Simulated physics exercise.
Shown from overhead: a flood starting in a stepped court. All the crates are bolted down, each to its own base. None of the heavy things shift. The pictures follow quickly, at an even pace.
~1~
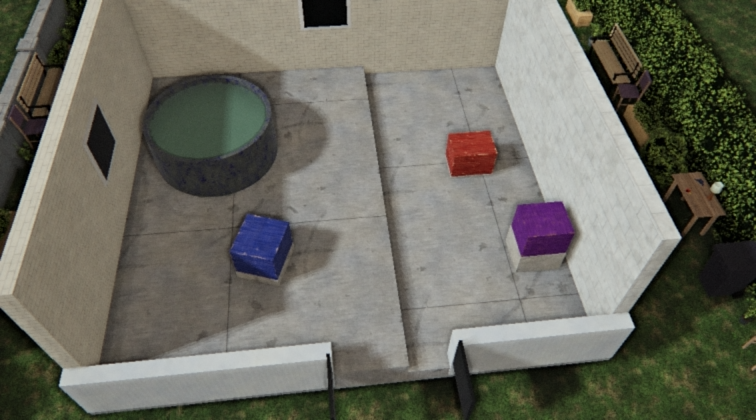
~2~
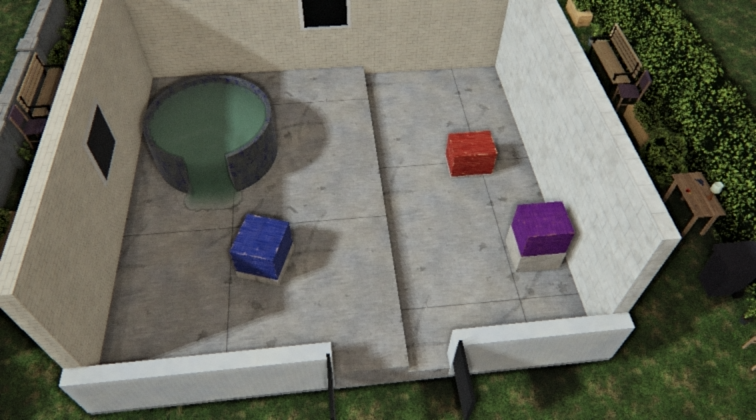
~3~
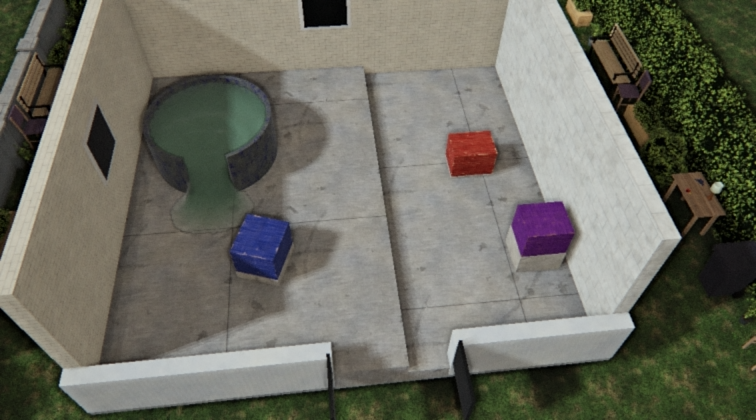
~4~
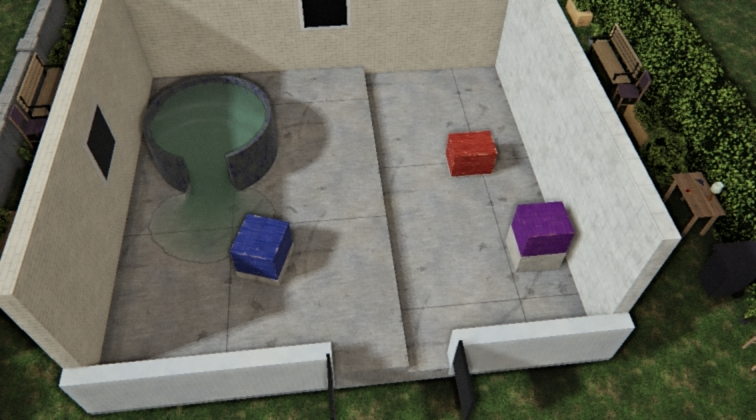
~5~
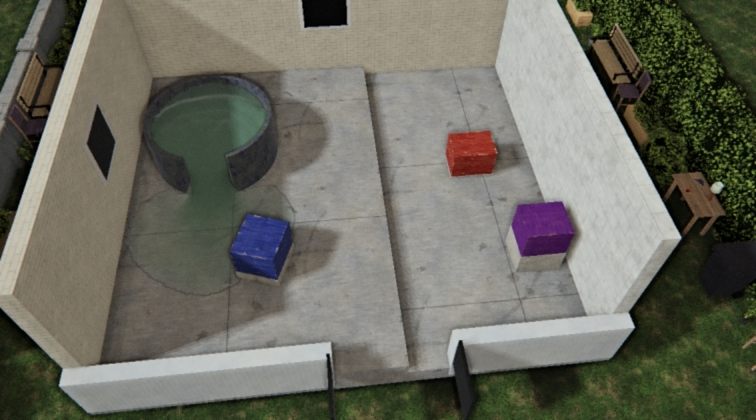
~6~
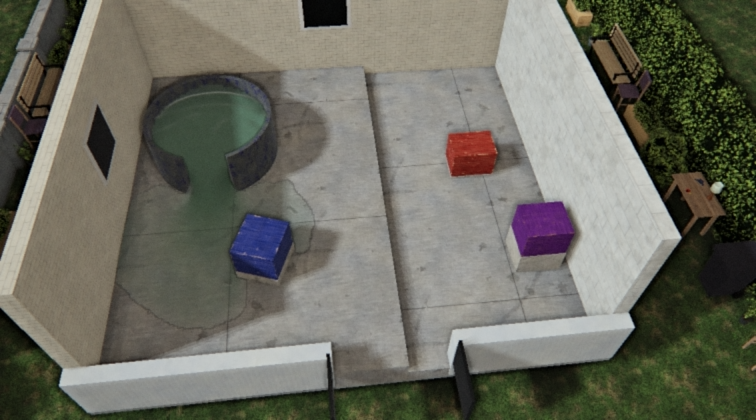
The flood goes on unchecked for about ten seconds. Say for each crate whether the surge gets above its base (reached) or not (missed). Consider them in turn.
The blue crate is reached by the water, the purple crate is missed by the water, the red crate is reached by the water.
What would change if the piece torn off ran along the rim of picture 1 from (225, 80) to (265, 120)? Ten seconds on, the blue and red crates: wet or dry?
Note: Blue crate is left dry; red crate is overtopped.
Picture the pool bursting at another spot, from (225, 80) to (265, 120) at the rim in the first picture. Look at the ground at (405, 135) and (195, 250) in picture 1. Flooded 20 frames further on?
Taking them in turn: Underwater, then left clear.
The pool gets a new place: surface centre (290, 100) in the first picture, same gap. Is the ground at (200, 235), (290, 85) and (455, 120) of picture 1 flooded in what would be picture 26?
As listed: Flooded, no water, clear.
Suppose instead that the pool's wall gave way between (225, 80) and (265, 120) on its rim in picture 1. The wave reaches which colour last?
My pick is the blue-painted one.
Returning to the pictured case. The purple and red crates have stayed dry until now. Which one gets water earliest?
Answer: The one in purple.
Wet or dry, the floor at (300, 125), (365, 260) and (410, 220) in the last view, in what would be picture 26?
Status per point, in sequence: Unwetted, then waterlogged, then waterlogged.
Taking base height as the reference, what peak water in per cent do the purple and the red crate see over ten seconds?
Around 40 in a hundred for the first and 310 in a hundred for the second.
A moment on, water covers 20 % of the floor; the blue crate water round its plinth, the purple crate not reached, the red crate not reached.
Next, water covers 30 % of the floor; the blue crate water round its plinth, the purple crate not reached, the red crate not reached.
Then, water covers 45 % of the floor; the blue crate water round its plinth, the purple crate water round its plinth, the red crate water round its plinth.
Later, water covers 60 % of the floor; the blue crate water round its plinth, the purple crate water round its plinth, the red crate water round its plinth.
In the end, water covers 85 % of the floor; the blue crate was topped, the purple crate stayed above the water, the red crate was topped.
